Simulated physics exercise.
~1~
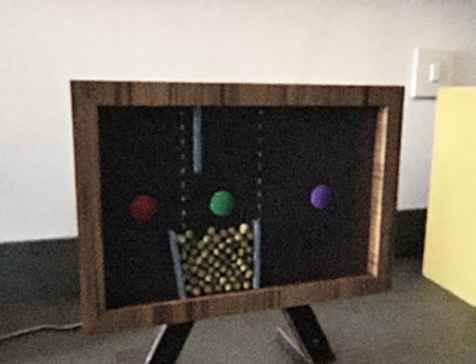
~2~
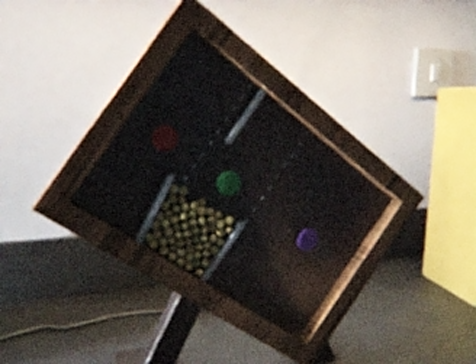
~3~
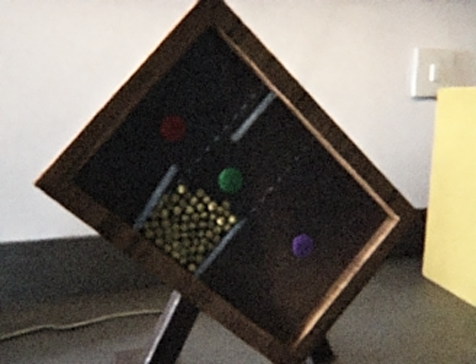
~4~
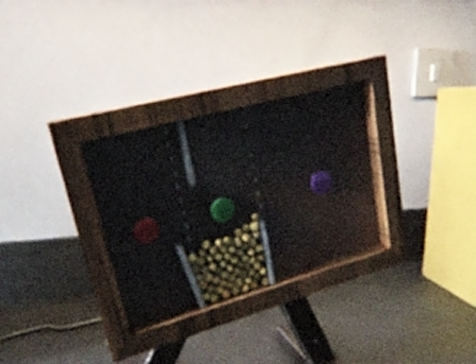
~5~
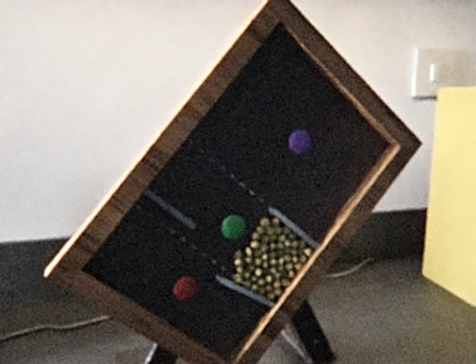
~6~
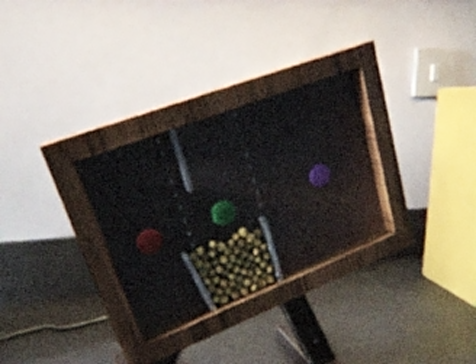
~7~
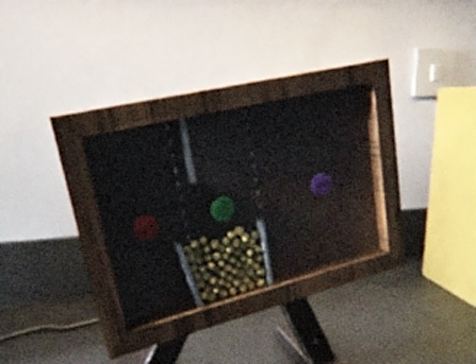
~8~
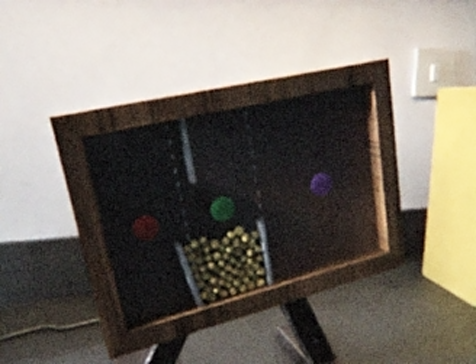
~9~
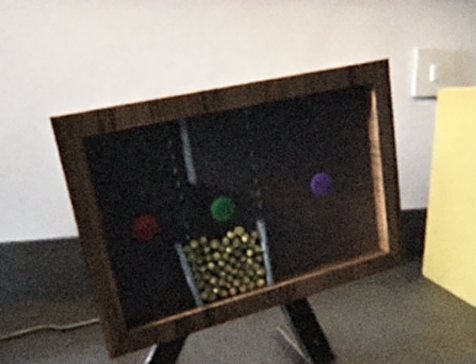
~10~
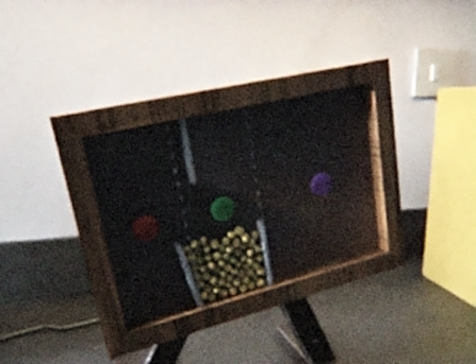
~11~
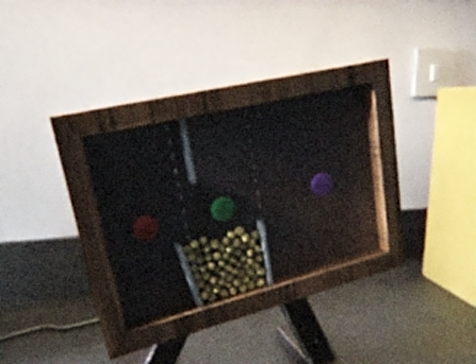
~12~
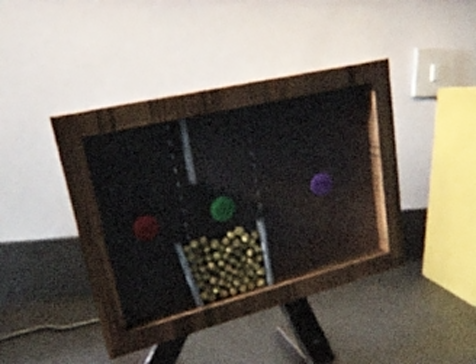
A dark case with a wooden frame stands on edge on a grey surface, seen from the front by a still camera, with a pile of yellowish beads at its lower middle. Red, green and purple dots run left to right across it, with dashed lines and short grey bars between them; a pale wall, a switch and a yellow block lie behind and beside it. The case tips steeply clockwise, then swings far over anticlockwise. It turns partway back and stops, still tilted slightly anticlockwise. The beads stay heaped beneath the green dot between the lower bars.
